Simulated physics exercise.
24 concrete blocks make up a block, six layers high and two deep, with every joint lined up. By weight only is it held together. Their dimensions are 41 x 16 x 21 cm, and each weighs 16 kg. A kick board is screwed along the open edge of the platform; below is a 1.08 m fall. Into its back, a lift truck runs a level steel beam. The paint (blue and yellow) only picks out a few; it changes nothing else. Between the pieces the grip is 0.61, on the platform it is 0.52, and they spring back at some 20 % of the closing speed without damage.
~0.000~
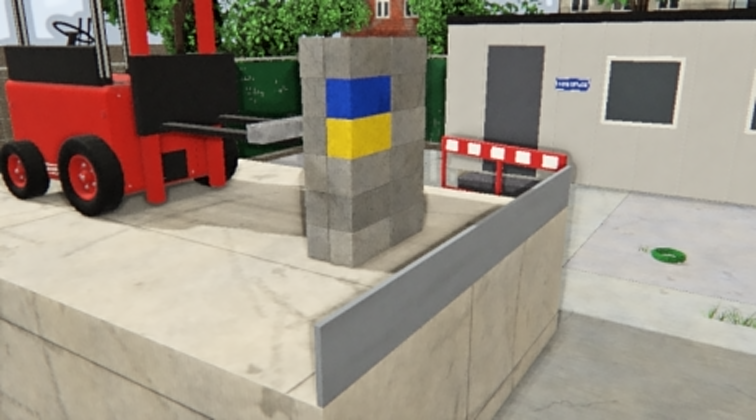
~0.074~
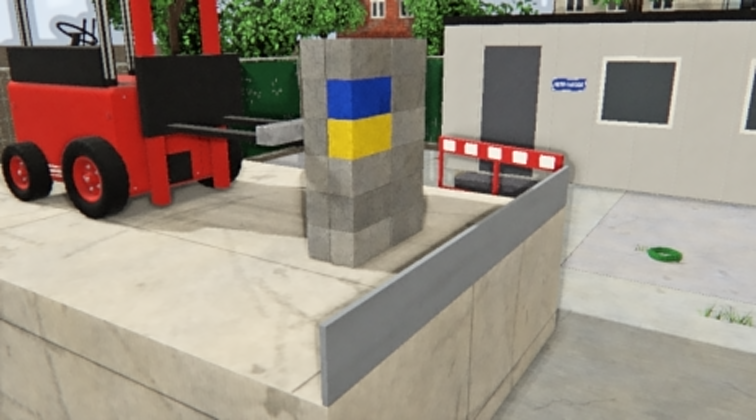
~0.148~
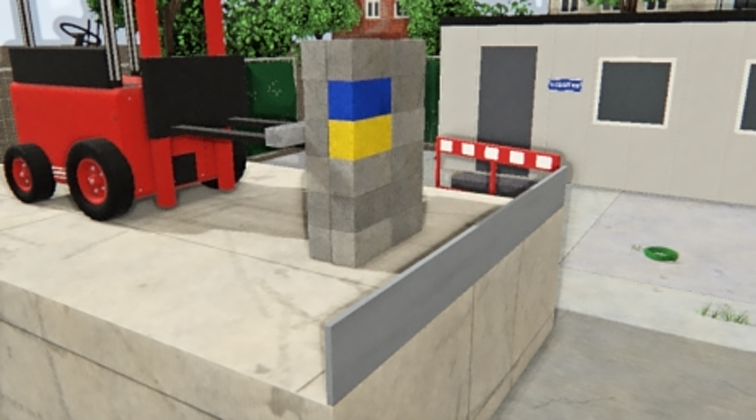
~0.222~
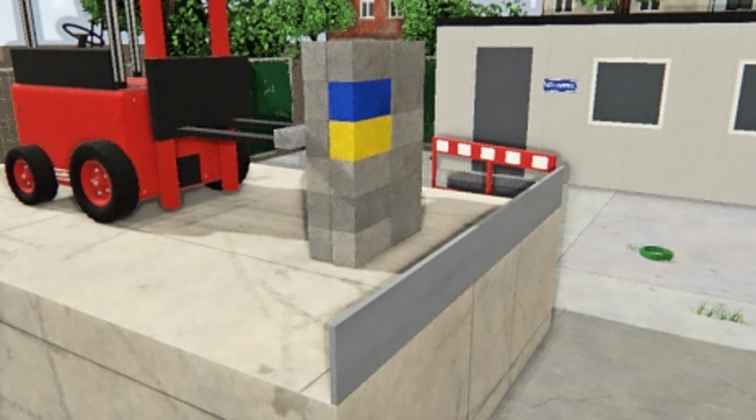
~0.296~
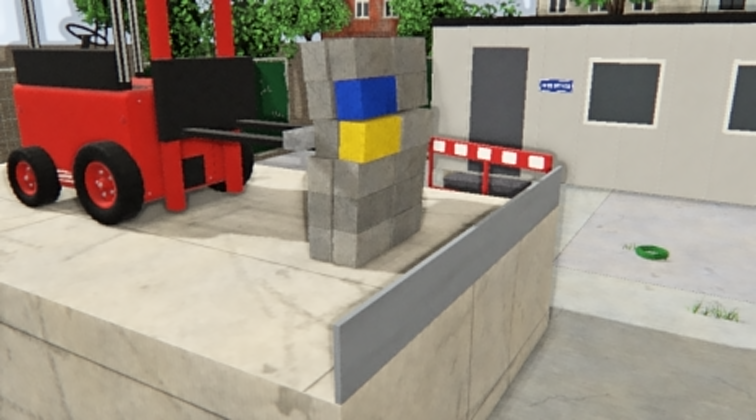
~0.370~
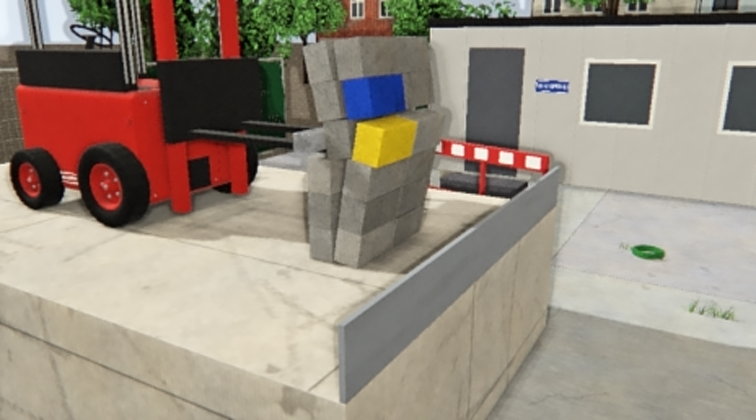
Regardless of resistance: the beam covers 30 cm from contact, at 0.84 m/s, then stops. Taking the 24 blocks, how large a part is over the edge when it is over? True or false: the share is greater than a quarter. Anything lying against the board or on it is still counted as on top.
False.
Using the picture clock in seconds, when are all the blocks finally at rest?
I'd put it around 3.5 seconds.
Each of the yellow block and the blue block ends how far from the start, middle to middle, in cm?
Yellow 260 cm, blue 110 cm.
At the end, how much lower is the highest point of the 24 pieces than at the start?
65 cm.
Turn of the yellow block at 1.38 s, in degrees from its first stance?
Roughly 90 degrees.
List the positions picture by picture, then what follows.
In the first picture (places mark the middle of the side facing us; the camera moves round a little), beam (256, 135) 18 cm from the stack; blue block (372, 97); yellow block (372, 135); nothing disturbed.
Beam (265, 136) 12 cm from the stack; blue block (373, 98), in the second picture.
Beam (275, 138) 6 cm from the stack; blue block (373, 99), in the third picture.
Beam (284, 140) 2 mm in; blue block (373, 100), in the fourth picture.
Beam (293, 141) 6 cm in; blue block (380, 97) leaning 5°; yellow block (384, 139) shifted 7 cm; steepest lean 6°, the block at (375, 58); 19 disturbed, none over the edge, in the fifth picture.
Beam (303, 143) 13 cm in; yellow block (398, 144) leaning 11°; blue block (388, 95) leaning 8°; steepest lean 12°, the block at (317, 63); 21 disturbed, none over the edge, in the sixth picture.
After 0.70 s, none of the 24 blocks over the edge, 24 disturbed; yellow block leaning 53°, 27 cm lower; blue block leaning 16°, 20 cm lower.
After 1.38 s, 2 of the 24 blocks over the edge; yellow block on its side; blue block leaning 18°, 39 cm lower.
At rest (3.5 s), 3 of the 24 blocks over the edge; blue block upside down; yellow block on its side. That is 12 per cent. As the last picture would show them, middles, blue block near (326, 282).
